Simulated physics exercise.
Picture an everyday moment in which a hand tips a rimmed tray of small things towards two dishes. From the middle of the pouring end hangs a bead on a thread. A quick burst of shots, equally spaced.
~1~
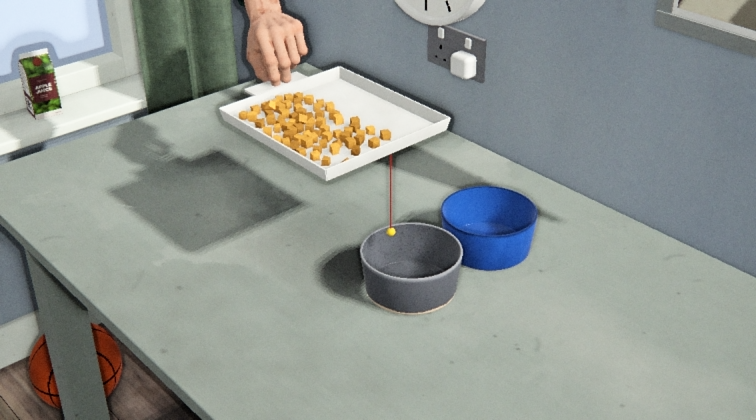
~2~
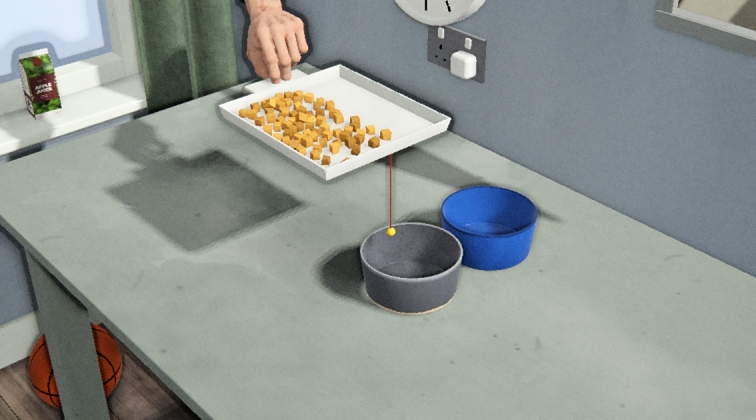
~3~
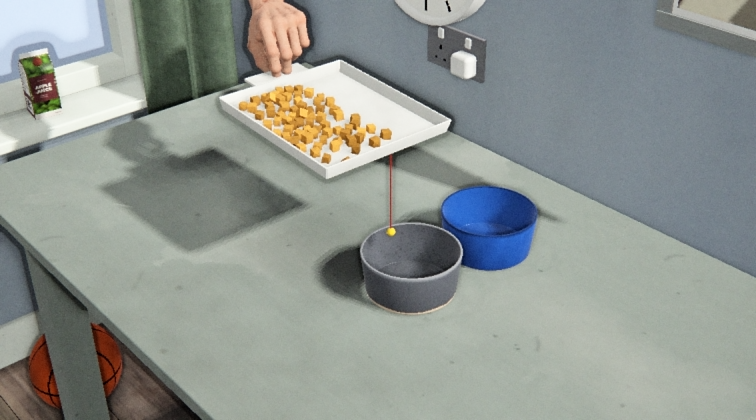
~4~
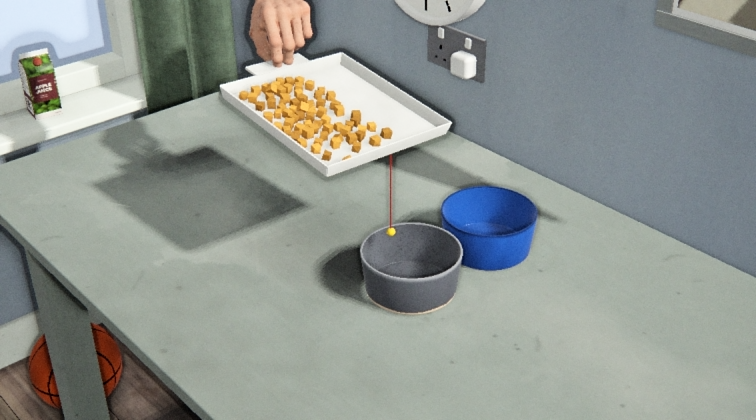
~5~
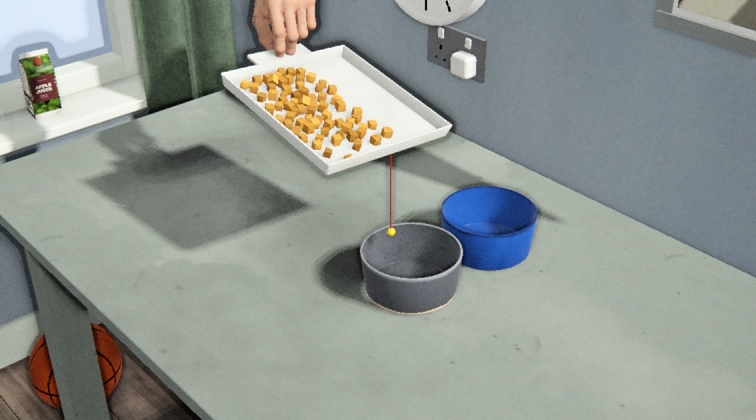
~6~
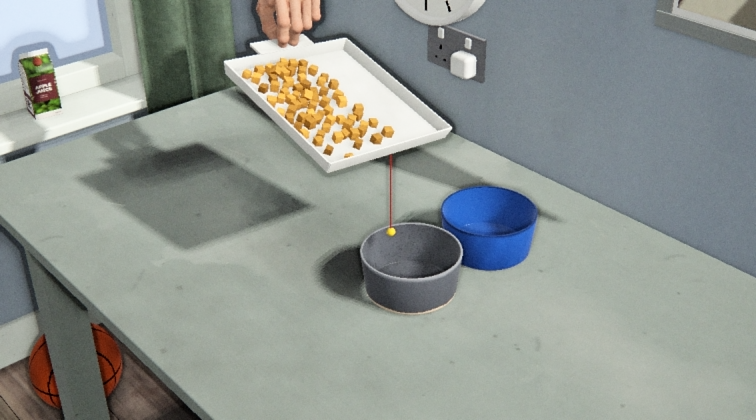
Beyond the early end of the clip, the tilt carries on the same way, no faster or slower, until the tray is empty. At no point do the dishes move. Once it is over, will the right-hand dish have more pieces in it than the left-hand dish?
No - I'd say the left dish gets the lion's share of it.
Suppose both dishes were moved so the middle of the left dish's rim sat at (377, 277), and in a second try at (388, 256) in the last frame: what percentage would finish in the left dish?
Respectively 10 percent and 20 percent.
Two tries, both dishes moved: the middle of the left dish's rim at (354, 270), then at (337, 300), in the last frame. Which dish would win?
On the first go the right-side one comes out on top, and on the second go the right-side one.
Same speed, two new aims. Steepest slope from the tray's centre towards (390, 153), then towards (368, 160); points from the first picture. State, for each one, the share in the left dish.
That comes to 40 per cent the first time and 20 per cent the second.
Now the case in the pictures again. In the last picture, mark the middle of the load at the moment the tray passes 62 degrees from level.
I'd put the middle close to (399, 123).
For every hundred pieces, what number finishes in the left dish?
My best guess is about 40 in a hundred.
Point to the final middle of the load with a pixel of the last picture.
It settles centred around (439, 279).
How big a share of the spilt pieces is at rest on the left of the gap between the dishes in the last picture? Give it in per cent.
Looks like close to 40 per cent of it.
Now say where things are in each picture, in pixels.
The first picture shows corners of the pouring end at (326, 168) and (446, 118), level; middle of the load at (309, 128), croutons; left dish at (446, 288); right dish at (524, 245); bead on its thread at (391, 232).
The second picture shows corners of the pouring end at (327, 167) and (446, 118), level; middle of the load at (309, 127).
The third picture shows corners of the pouring end at (327, 166) and (447, 120), tipped barely, lowest at the right corner; middle of the load at (309, 123).
The fourth picture shows corners of the pouring end at (328, 164) and (447, 122), tipped a little, lowest at the right corner; middle of the load at (310, 117).
The fifth picture shows corners of the pouring end at (330, 163) and (448, 124), tipped a little, lowest at the right corner; middle of the load at (311, 111).
The sixth picture shows corners of the pouring end at (331, 161) and (448, 127), tipped clearly, lowest at the right corner; middle of the load at (313, 106); left dish at (446, 288); right dish at (524, 245).
Soon, tray tipped steeply; nearly all on the tray; a stray few in the air.
A while on, tray tipped past a quarter turn; nearly all on the tray; a stray few outside both.
Towards the end, tray tipped past a quarter turn; about a third in the left dish; about a quarter in the right dish; about a third outside both.
Finally, tray tipped past a quarter turn; about a third in the left dish; about a quarter in the right dish; about a third outside both.
